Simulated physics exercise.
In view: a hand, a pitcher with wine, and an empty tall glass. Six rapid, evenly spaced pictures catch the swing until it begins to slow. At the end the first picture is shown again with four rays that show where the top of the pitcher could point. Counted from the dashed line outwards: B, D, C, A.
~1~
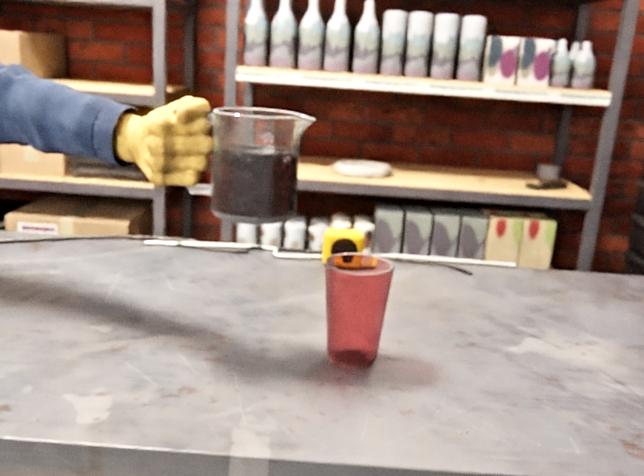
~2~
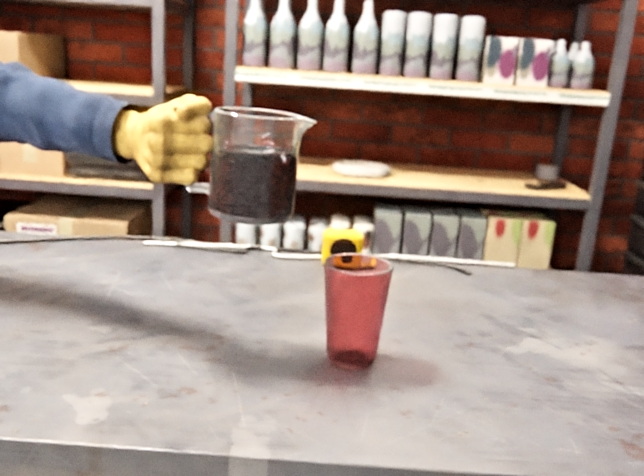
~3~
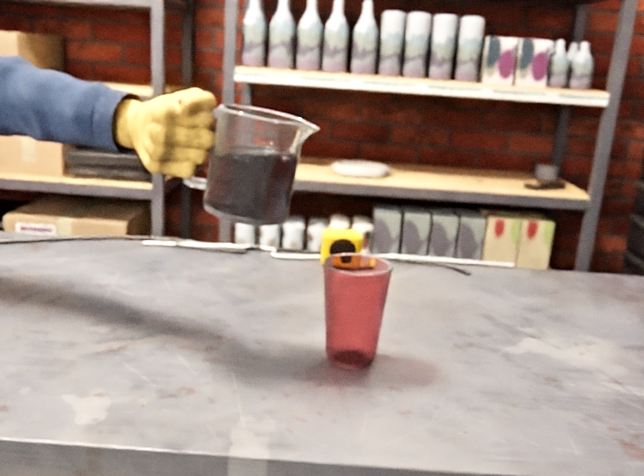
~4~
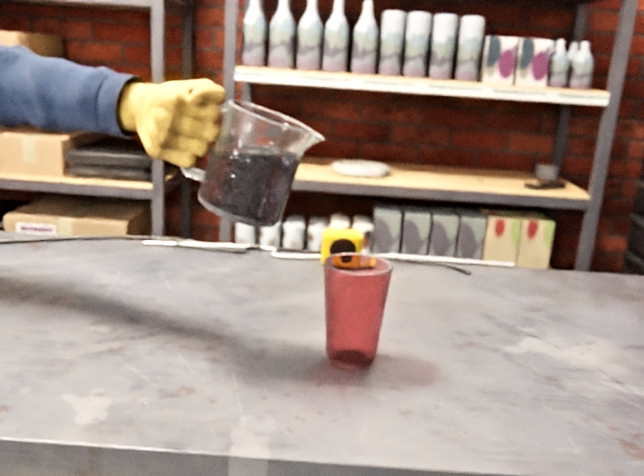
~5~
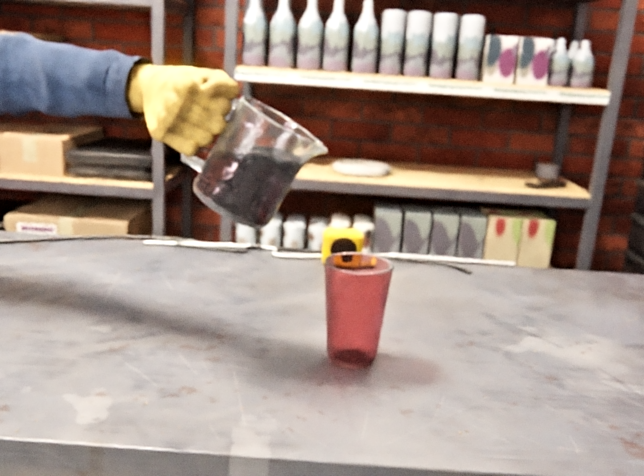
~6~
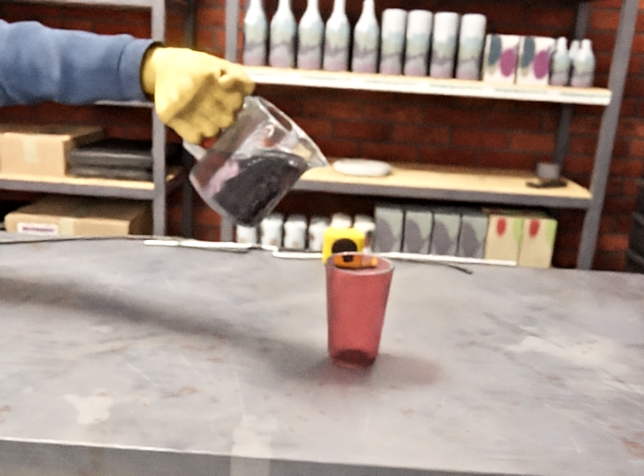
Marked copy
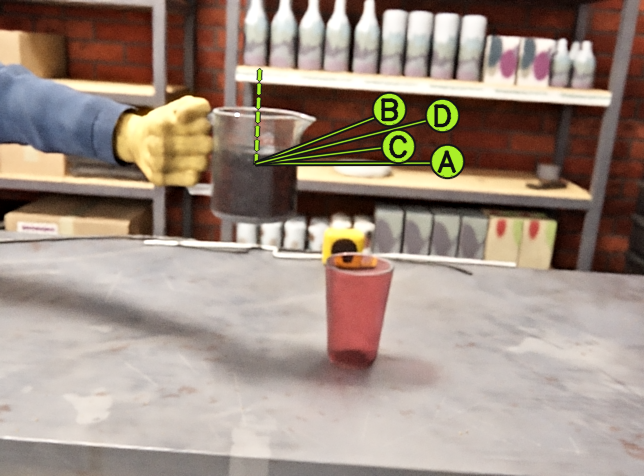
At the start, a yellow-gloved hand holds a clear pitcher of dark liquid upright, above and to the left of a reddish tall glass on a gray table. The hand then tilts the pitcher steadily to the right, its lip lowering toward the glass, while the dark liquid stays inside.
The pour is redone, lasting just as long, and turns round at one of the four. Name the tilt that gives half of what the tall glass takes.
Tilt D.
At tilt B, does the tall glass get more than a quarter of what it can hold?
Yes, it does.
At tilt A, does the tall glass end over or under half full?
Over.
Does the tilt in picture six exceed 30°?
Yes, it does.
On the marked copy, A at (430, 163); B at (374, 117); C at (381, 147); D at (426, 120).
For tilt A, the tall glass ends with about 79 % of what it can hold; 3 % of the wine is spilt.
For tilt B, the tall glass ends with about 35 % of what it can hold.
For tilt C, the tall glass ends with about 65 % of what it can hold.
For tilt D, the tall glass ends with about 50 % of what it can hold.
